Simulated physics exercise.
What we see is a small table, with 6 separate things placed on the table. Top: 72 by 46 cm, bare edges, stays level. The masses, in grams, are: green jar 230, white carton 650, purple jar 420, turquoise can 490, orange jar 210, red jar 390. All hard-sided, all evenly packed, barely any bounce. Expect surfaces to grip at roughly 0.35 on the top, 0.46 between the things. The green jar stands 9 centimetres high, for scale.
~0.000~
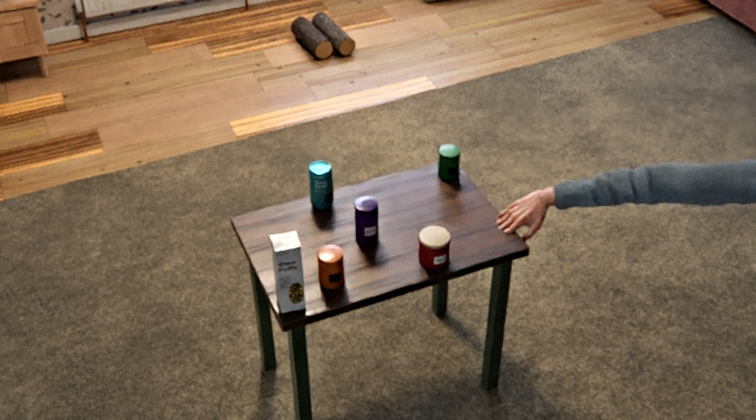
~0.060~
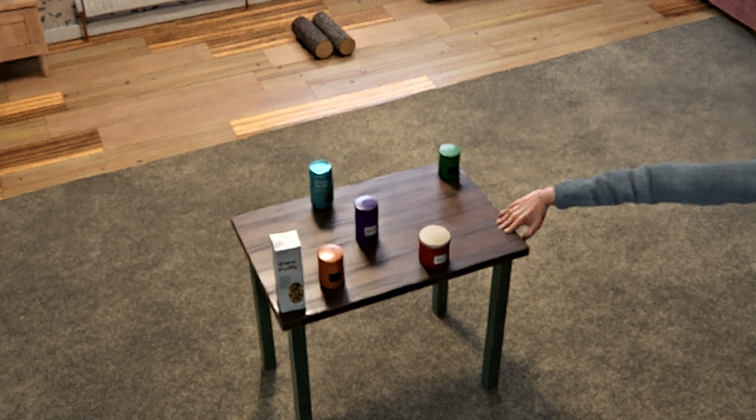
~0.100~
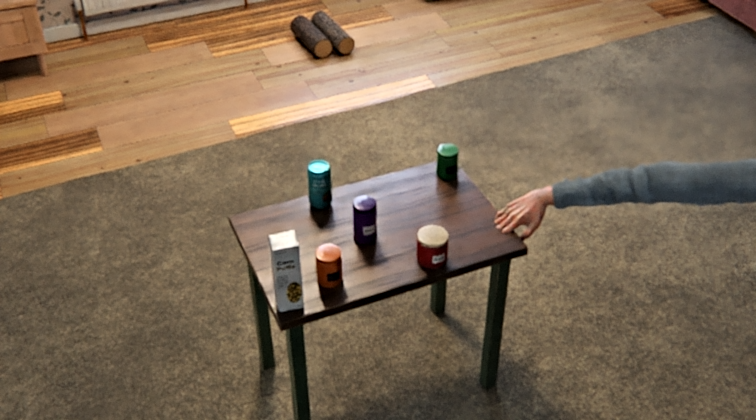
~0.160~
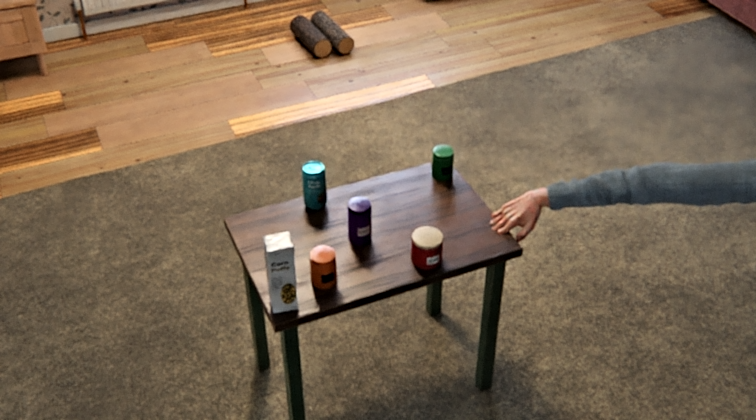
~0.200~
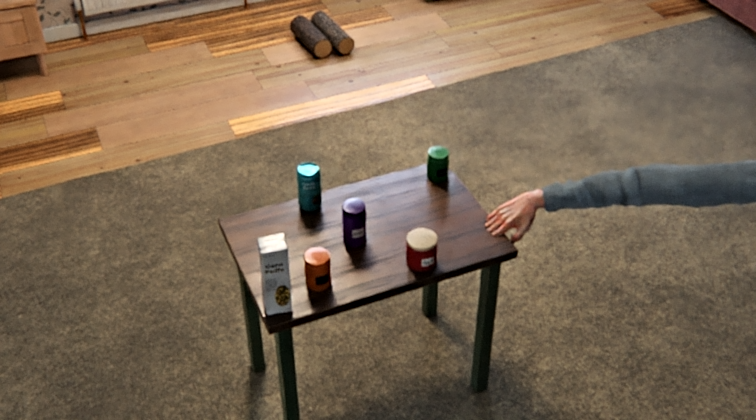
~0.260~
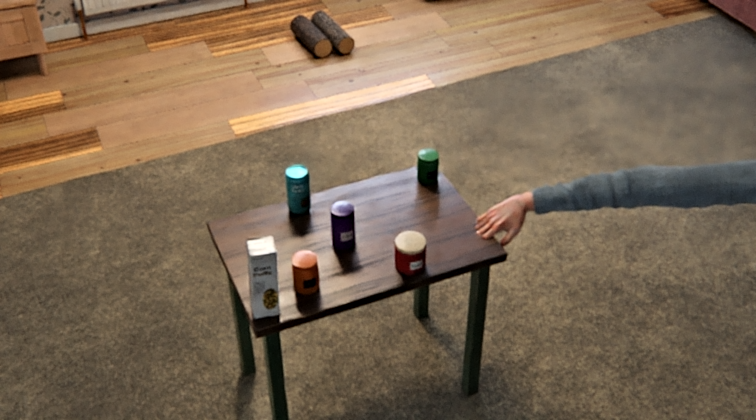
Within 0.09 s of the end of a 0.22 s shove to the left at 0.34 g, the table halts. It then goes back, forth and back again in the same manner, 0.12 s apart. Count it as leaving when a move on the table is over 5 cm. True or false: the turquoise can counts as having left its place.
False.
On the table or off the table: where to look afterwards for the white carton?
White carton: Goes out of bounds.
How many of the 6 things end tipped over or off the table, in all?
I count 1.
By 0.46 s, table shifted 11 cm; white carton now off the table; turquoise can 4 cm from its spot near (268, 198); orange jar 4 cm from its spot.
By 0.86 s, things are still on the move.
By 1.16 s, table shifted 10 cm.
By 1.66 s, turquoise can 2 cm from its spot near (312, 187); purple jar 3 cm from its spot; green jar 3 cm from its spot.
When it is over (2.3 s), off the table, white carton; the other 5 within 5 cm of the start. In the last view, turquoise can near (320, 185).
